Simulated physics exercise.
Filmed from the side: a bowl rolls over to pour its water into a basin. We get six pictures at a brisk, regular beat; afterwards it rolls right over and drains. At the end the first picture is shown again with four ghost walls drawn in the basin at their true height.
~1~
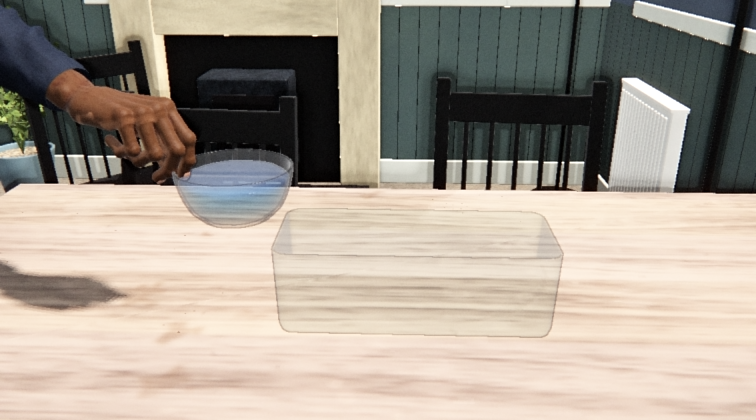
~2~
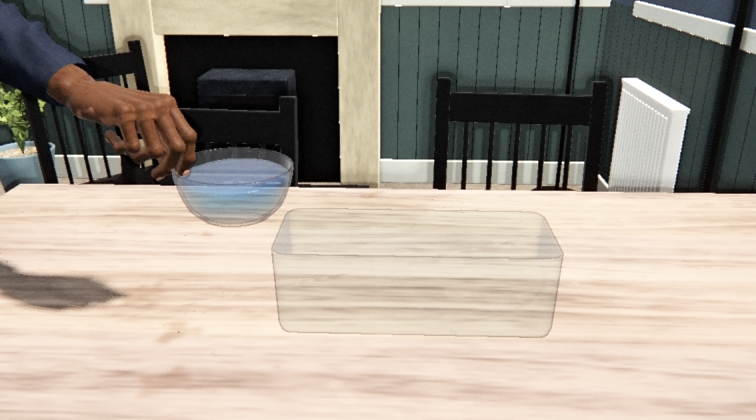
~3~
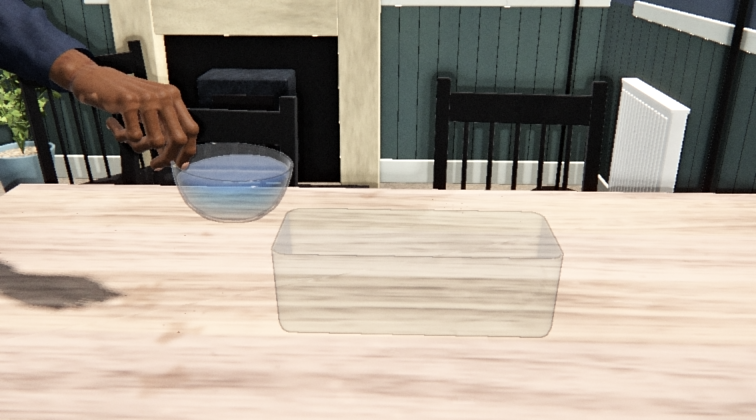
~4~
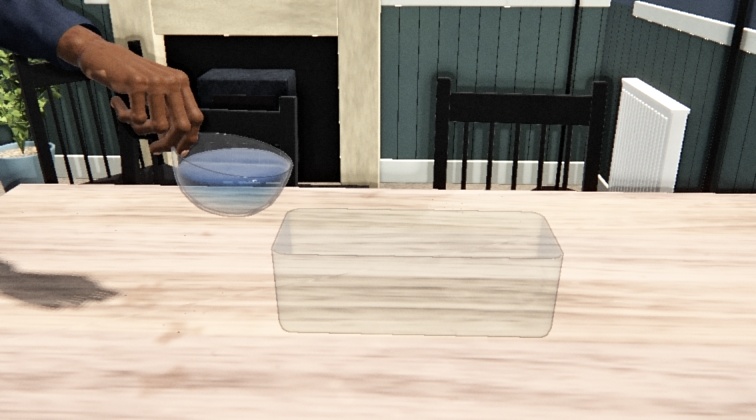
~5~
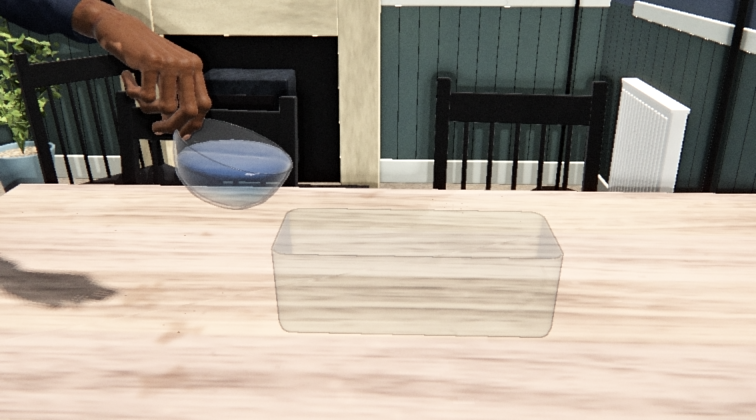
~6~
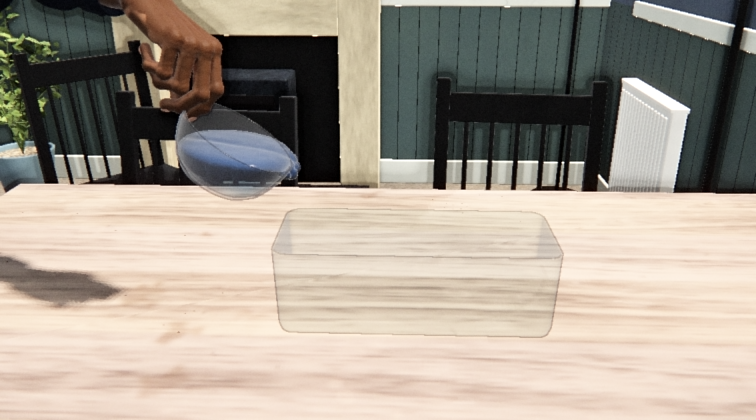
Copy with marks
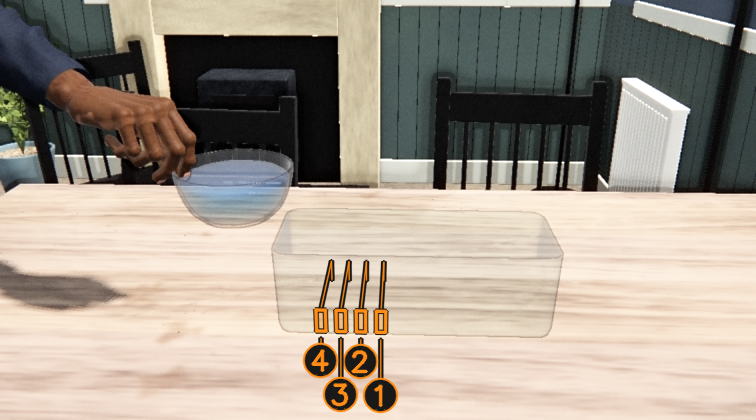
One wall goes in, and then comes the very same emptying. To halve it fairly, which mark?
Take 1.
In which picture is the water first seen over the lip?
Picture 5.
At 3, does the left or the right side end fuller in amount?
The right one.
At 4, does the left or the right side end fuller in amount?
The right one.
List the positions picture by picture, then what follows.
Upright, lip at (290, 166); basin from (279, 328) to (551, 333); nothing has left yet.
Upright, lip at (290, 166); nothing has left yet.
Tipped about 6°, lip at (290, 166); nothing has left yet.
Tipped about 13°, lip at (290, 166); nothing has left yet.
Tipped about 22°, lip at (290, 166); water is over the lip, down to (290, 166).
Tipped about 33°, lip at (290, 166); water is over the lip, down to (294, 174).
On the marked copy, 1 at (380, 339); 2 at (360, 339); 3 at (340, 338); 4 at (320, 338).
Choosing 1, about 50 % ends left of the wall and 48 % right of it.
Choosing 2, about 22 % ends left of the wall and 76 % right of it.
Choosing 3, about 15 % ends left of the wall and 84 % right of it.
Choosing 4, about 13 % ends left of the wall and 86 % right of it.
